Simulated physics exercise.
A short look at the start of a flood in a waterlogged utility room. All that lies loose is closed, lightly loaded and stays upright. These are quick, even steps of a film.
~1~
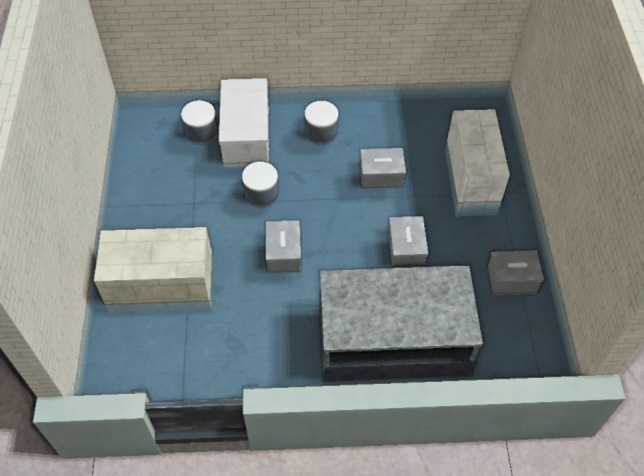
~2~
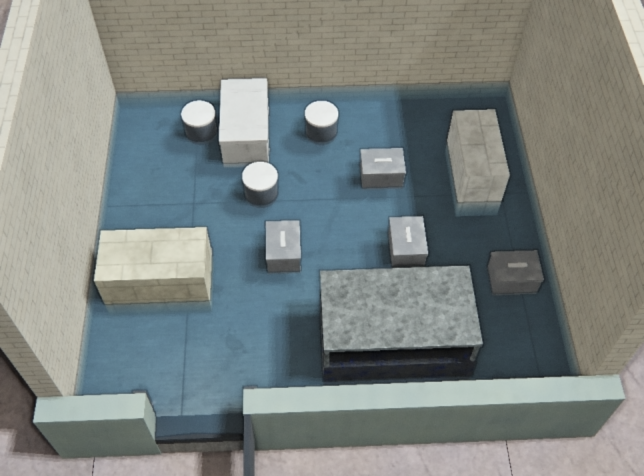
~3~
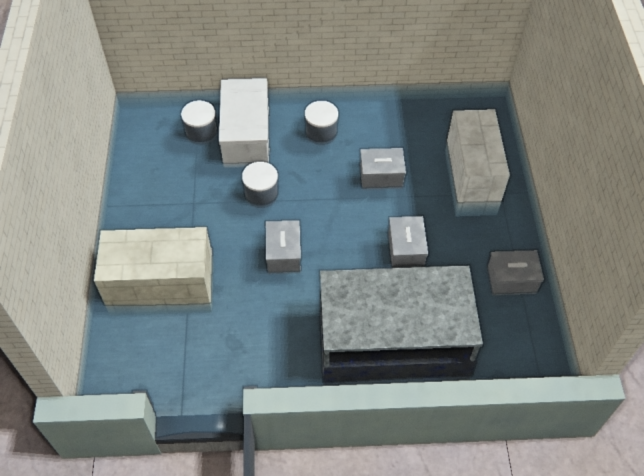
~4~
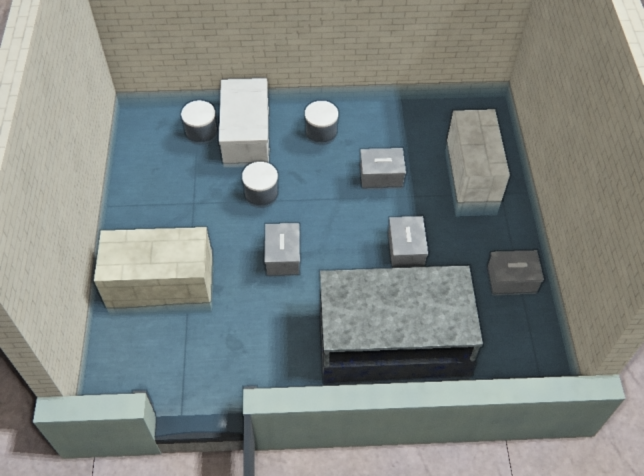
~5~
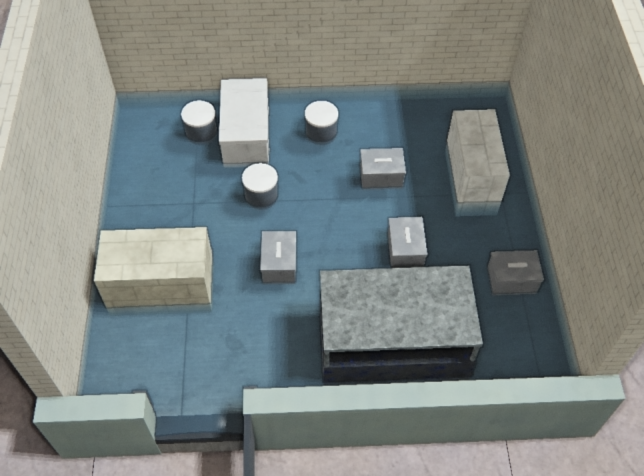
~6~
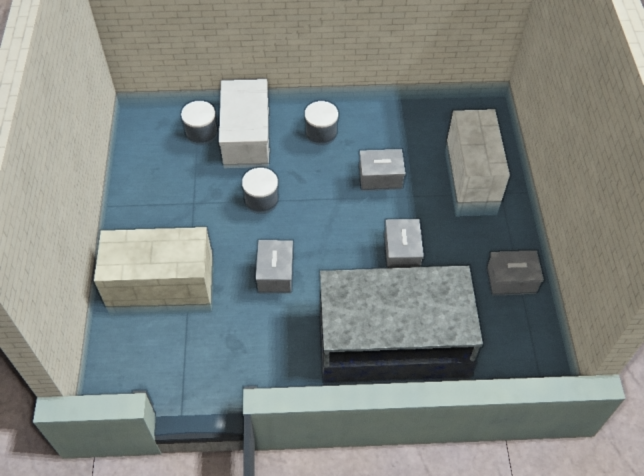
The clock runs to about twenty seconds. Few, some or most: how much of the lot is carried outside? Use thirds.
That comes to one to two thirds.
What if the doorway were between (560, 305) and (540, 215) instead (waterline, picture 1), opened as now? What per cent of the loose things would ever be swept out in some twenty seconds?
Close to 60 %.
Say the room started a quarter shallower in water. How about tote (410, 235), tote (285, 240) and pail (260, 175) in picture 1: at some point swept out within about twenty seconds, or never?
As listed: Washed out, out, out.
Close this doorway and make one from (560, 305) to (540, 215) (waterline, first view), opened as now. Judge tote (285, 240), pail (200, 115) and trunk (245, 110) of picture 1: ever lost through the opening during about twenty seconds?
One after the other: Carried outside, left behind, kept in.
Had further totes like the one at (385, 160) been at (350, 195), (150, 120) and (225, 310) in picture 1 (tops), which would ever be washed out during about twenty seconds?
As listed: Carried outside, inside, washed out.
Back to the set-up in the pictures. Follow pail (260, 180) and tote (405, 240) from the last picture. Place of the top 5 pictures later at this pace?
At about (254, 214) and (374, 251).
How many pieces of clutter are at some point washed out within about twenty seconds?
That makes 4.
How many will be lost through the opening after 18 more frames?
The number is 1.
A moment on, 0 of 8 are out; 8 afloat.
Next, 1 of 8 are out; 7 afloat.
Later, 3 of 8 are out; 5 afloat.
In the end, 4 of 8 are out; 4 afloat.
